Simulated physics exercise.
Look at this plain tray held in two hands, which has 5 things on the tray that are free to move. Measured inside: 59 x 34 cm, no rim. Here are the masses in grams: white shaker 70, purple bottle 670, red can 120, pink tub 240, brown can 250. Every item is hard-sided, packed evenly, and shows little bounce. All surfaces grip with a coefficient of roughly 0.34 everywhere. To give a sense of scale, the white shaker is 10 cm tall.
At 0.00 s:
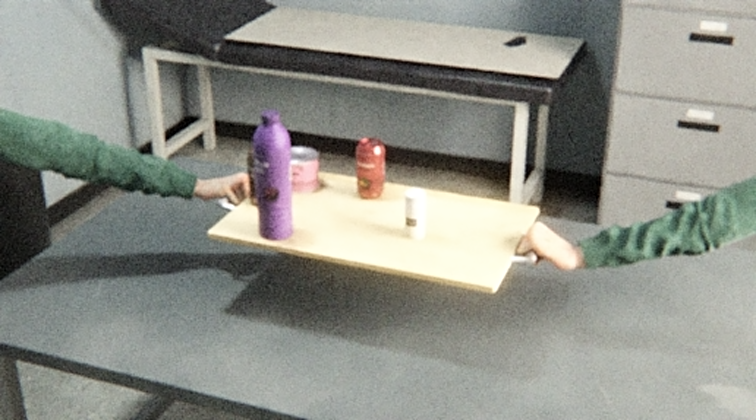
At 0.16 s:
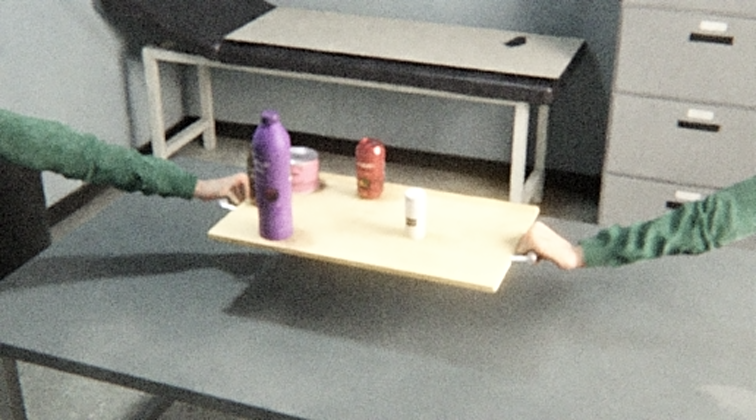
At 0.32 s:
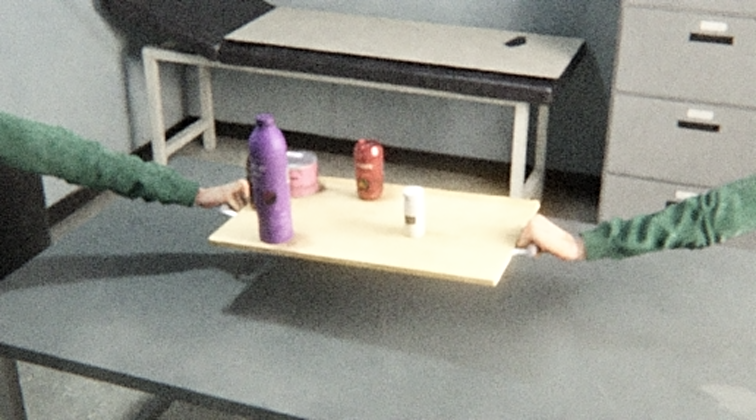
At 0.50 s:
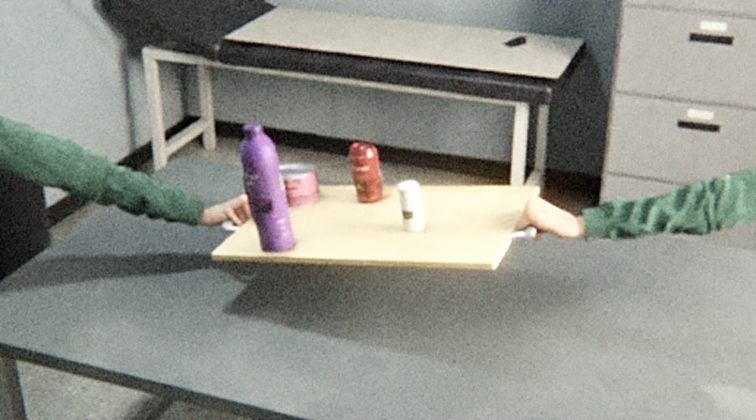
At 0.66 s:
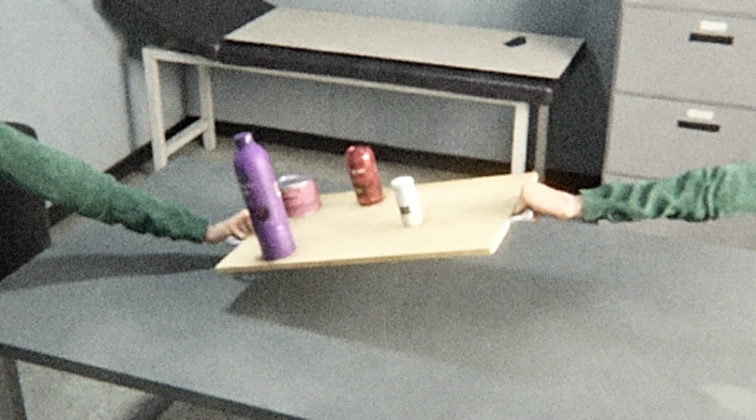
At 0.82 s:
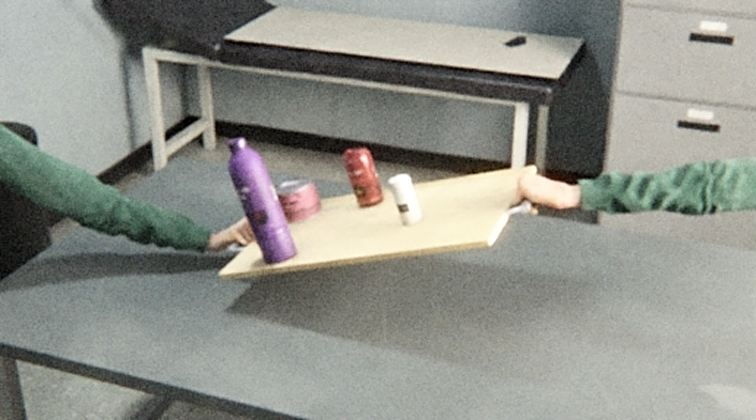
A pale wooden tray, held by two green-sleeved arms over a dark grey table, starts level and then tilts steadily, its left edge lowering as its right edge rises. On it, a tall purple bottle at left, a pink tub, a red can and a small white shaker lean left with the board. The slightly raised, unmoving view also shows a padded bench and grey filing drawers behind.
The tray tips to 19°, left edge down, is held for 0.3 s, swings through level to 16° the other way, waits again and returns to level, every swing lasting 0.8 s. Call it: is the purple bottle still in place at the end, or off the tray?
It is off the tray.
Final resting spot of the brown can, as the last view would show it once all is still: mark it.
Its middle settles close to pixel (260, 177).
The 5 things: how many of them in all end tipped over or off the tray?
That makes 1.
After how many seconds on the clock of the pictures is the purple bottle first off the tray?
I'd put it at some 1.2 s.
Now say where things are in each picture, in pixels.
The first frame shows tray level; purple bottle (273, 175); white shaker (415, 214).
The second frame shows tray level; pink tub (297, 171).
The third frame shows tray tilted 3°, left edge down; white shaker (413, 212); red can (369, 170).
The fourth frame shows tray tilted 10°, left edge down; pink tub (297, 185).
The fifth frame shows tray tilted 16°, left edge down; white shaker (407, 202); red can (364, 176).
The sixth frame shows tray tilted 19°, left edge down; purple bottle (259, 200); pink tub (298, 200).
By 1.42 s, tray tilted 14°, left edge down; purple bottle now off the tray; white shaker 2 cm from its spot.
By 1.92 s, tray tilted 15°, right edge down; white shaker 2 cm from its spot.
When it is over (3.5 s), off the tray, purple bottle; the other 4 within 5 cm of the start. In the last view, purple bottle near (221, 282).
